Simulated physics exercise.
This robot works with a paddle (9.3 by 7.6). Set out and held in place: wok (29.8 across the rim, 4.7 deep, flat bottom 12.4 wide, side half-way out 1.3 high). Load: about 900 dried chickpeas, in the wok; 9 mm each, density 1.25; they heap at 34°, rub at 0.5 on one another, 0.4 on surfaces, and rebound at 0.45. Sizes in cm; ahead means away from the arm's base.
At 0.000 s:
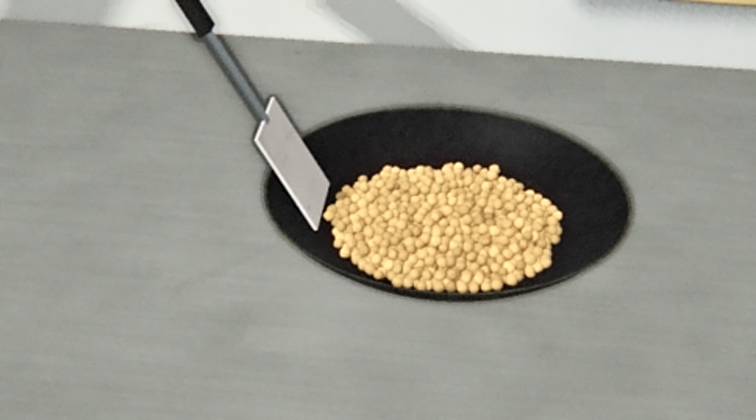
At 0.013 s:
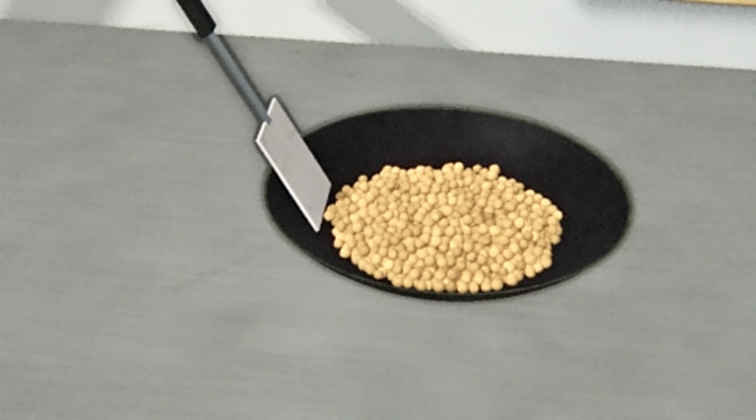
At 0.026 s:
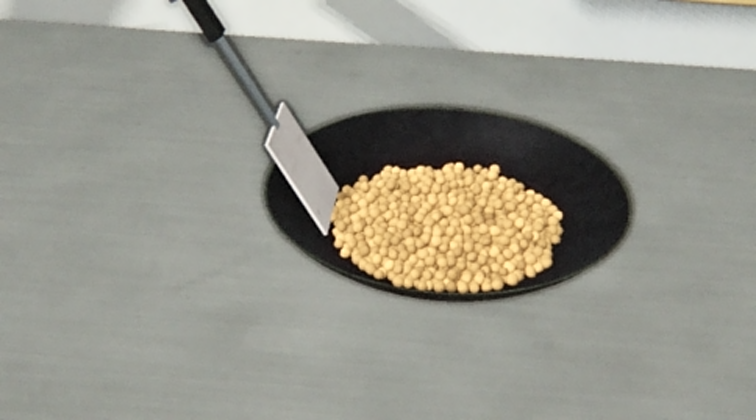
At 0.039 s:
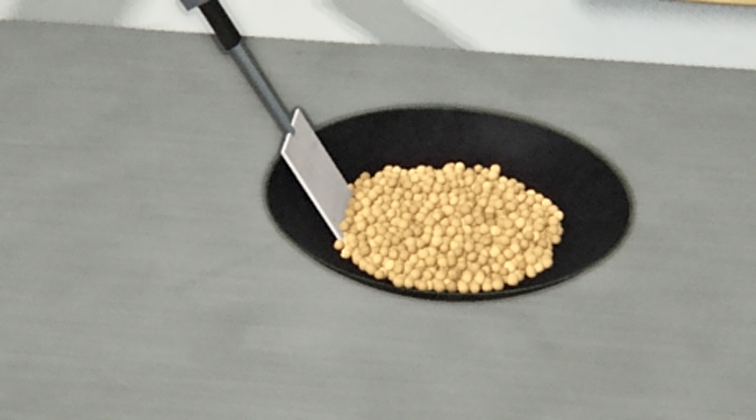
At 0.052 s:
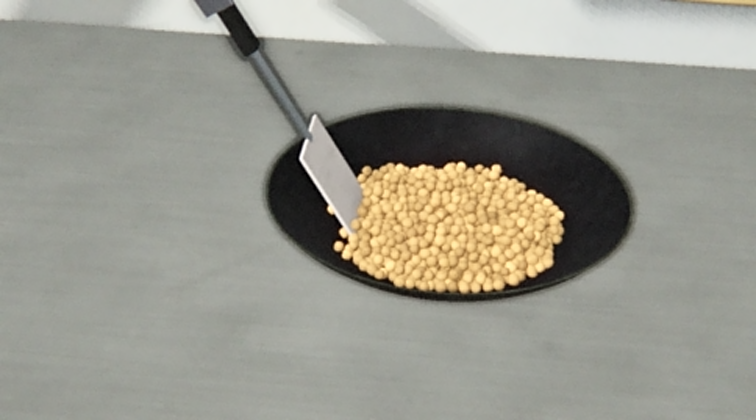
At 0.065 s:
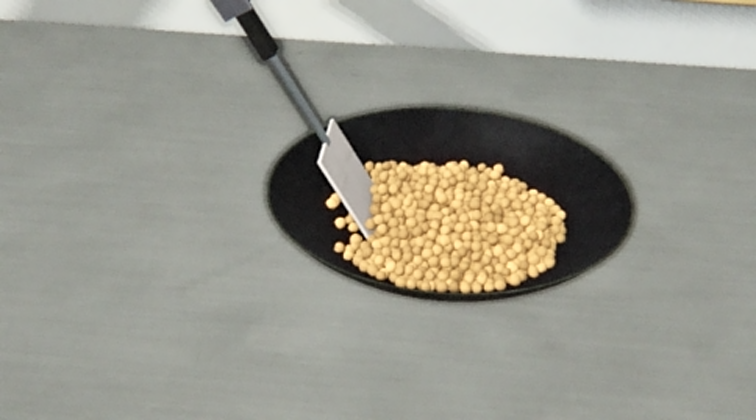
To begin with, a flat metal paddle rests at the left edge of a heap of dried chickpeas in a black wok on a grey surface. The paddle then moves a short way right into the heap, and a few chickpeas sit loose to its left while the rest barely shift.
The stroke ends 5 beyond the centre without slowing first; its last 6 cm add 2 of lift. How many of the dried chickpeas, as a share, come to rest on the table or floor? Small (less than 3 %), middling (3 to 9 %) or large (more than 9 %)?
On the table or floor the share is middling, 3 to 9 %.
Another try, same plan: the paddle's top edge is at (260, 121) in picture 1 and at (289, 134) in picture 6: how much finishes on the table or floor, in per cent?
About 0 per cent.
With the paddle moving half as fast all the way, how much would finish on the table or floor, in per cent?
In that case some 0 per cent.
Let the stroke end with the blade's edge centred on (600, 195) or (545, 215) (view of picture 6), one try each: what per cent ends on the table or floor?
About 30 and 20 per cent.
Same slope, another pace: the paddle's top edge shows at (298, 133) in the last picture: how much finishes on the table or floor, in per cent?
Some 0 per cent.
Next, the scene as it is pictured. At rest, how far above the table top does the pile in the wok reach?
About 5.5 cm.
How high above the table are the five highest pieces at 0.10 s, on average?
Some 5 cm.
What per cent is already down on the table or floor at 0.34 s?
About 4 per cent.
By 0.10 s, sloping 59°, highest piece 6 above the table; 900 in the wok.
By 0.13 s, sloping 59°, highest piece 7 above the table; 900 in the wok.
By 0.34 s, sloping 59°, highest piece 6 above the table; 861 in the wok, 32 on the table or floor, 7 on the blade or in flight.
By 1.39 s, sloping 59°, highest piece 5 above the table; 860 in the wok, 40 on the table or floor.
Final count, 860 in the wok, 40 on the table or floor. That is 4 % on the table or floor.
